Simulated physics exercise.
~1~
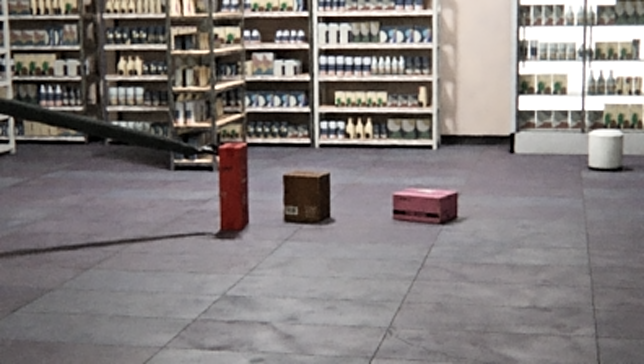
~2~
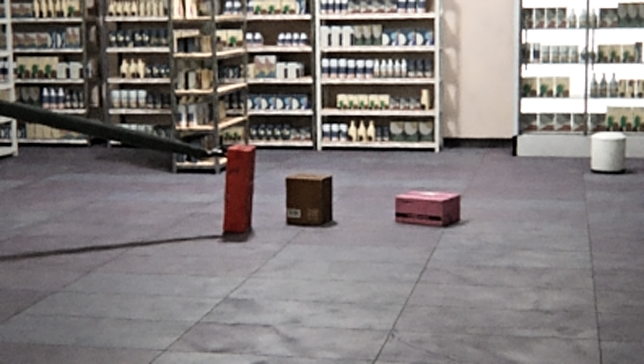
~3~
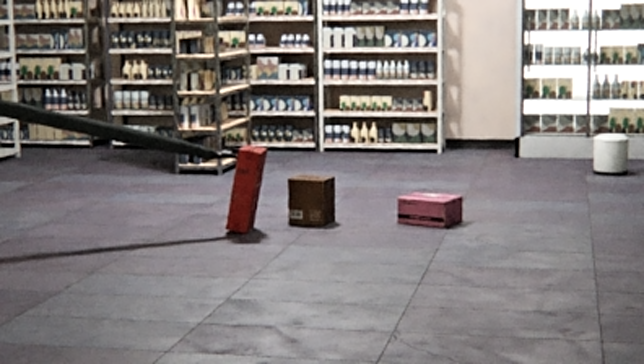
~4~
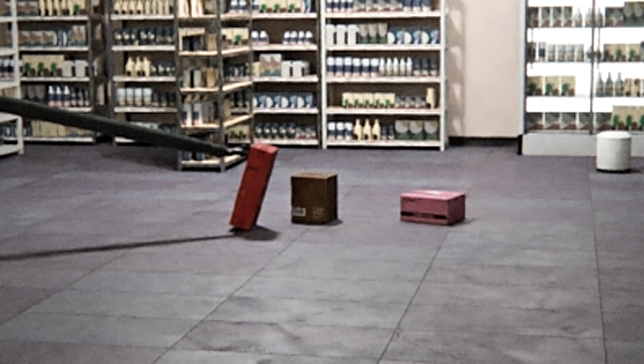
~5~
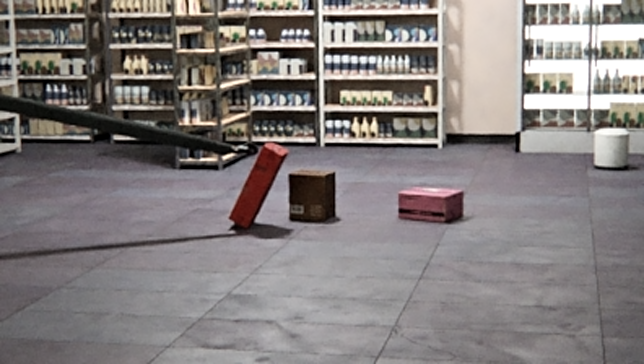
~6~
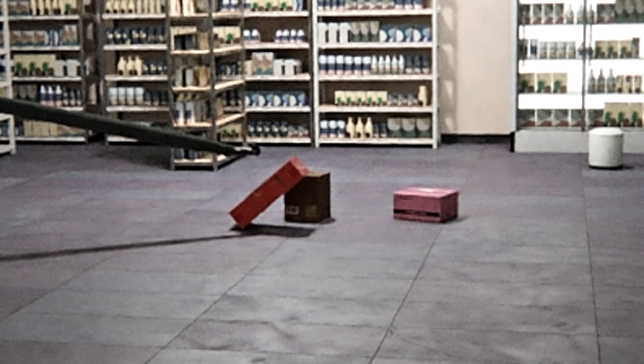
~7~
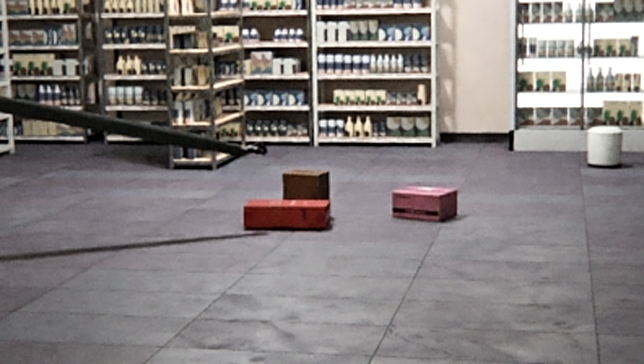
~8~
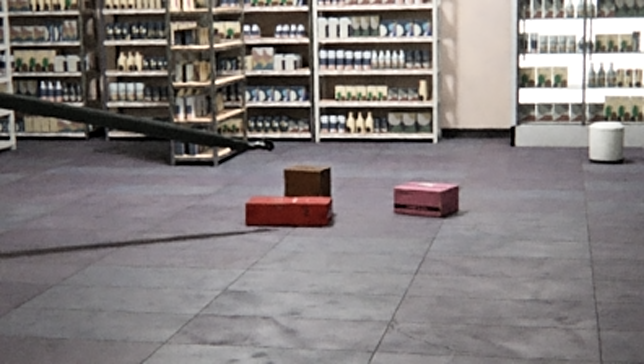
Shop floor before stocked shelves, a dark pole tipping an upright red box rightward onto its side before a brown box.
